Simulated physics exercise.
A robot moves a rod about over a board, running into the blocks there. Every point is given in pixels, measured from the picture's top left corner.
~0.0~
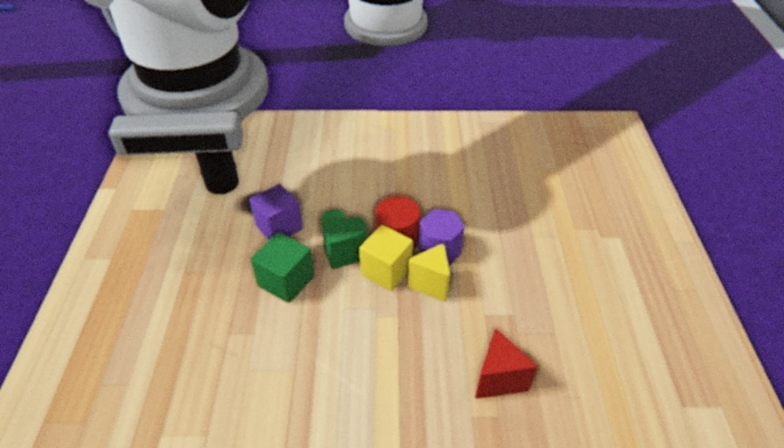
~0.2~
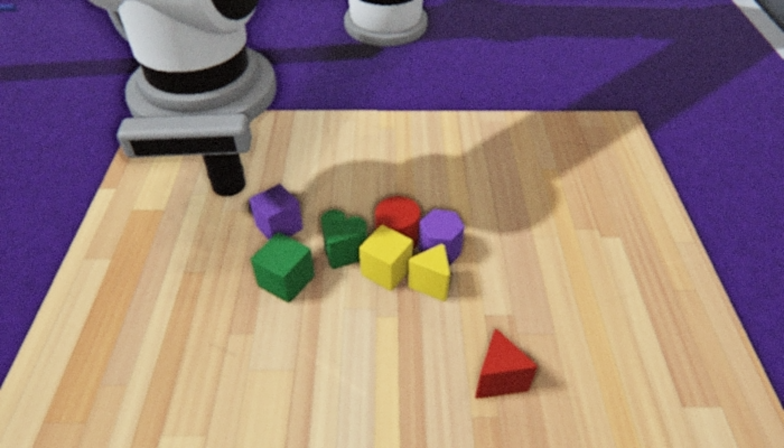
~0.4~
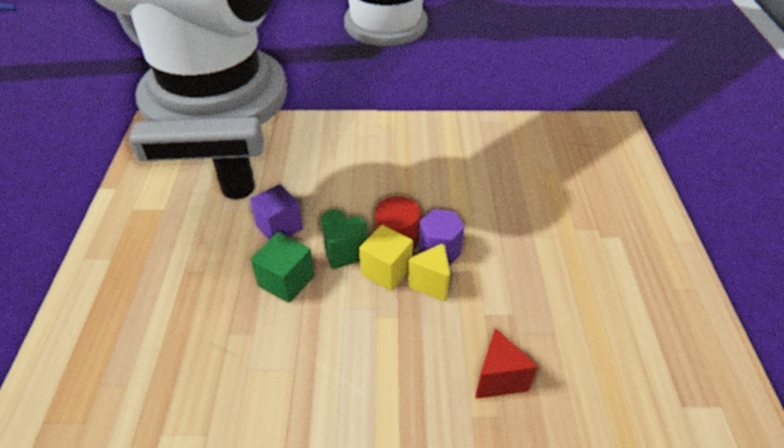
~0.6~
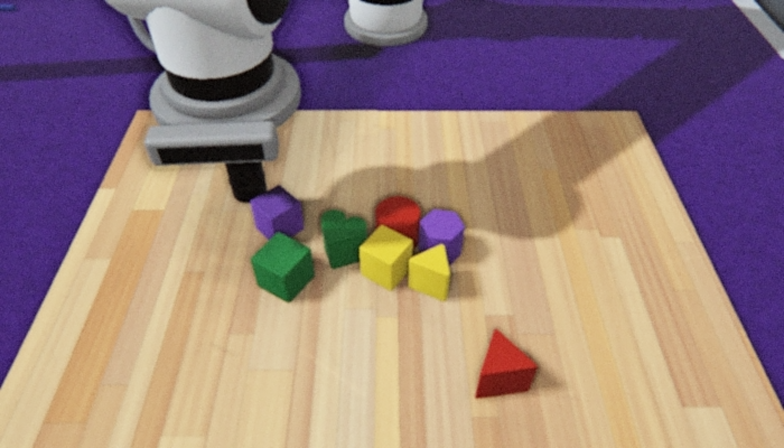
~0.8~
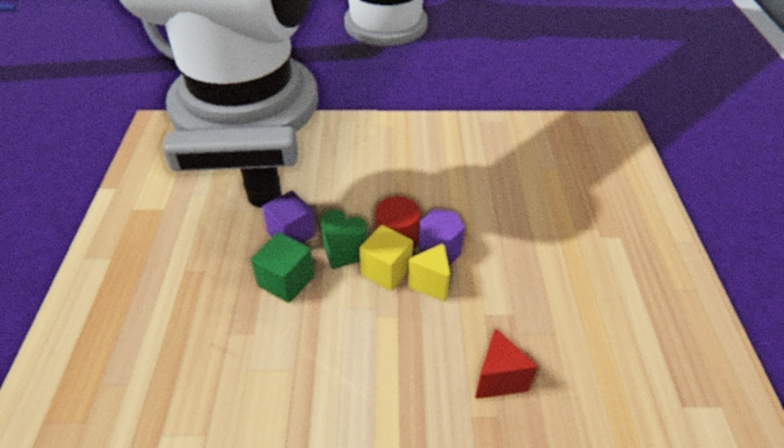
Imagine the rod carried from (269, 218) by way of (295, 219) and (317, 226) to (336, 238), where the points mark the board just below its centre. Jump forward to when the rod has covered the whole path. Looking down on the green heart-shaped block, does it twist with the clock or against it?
From above, it turns counterclockwise.
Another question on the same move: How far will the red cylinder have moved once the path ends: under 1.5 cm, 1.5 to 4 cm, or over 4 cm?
Band: Under 1.5 cm.
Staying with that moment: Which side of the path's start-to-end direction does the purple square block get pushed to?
It's pushed right.
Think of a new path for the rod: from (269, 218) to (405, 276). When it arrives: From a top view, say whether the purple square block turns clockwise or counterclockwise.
Bird's-eye view: Counterclockwise.
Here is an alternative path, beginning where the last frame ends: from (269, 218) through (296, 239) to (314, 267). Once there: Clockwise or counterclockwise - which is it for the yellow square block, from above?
Answer: With the clock.
On the path given first. Halfway along, rod at (304, 200); purple square block at (306, 219), turned 40° clockwise; green heart-shaped block at (349, 234), turned 20° anticlockwise.
At the end, rod at (335, 218); green square block at (275, 256); purple square block at (305, 231), turned 70° clockwise; green heart-shaped block at (348, 240), turned 45° anticlockwise; yellow square block at (390, 244); red cylinder unmoved.
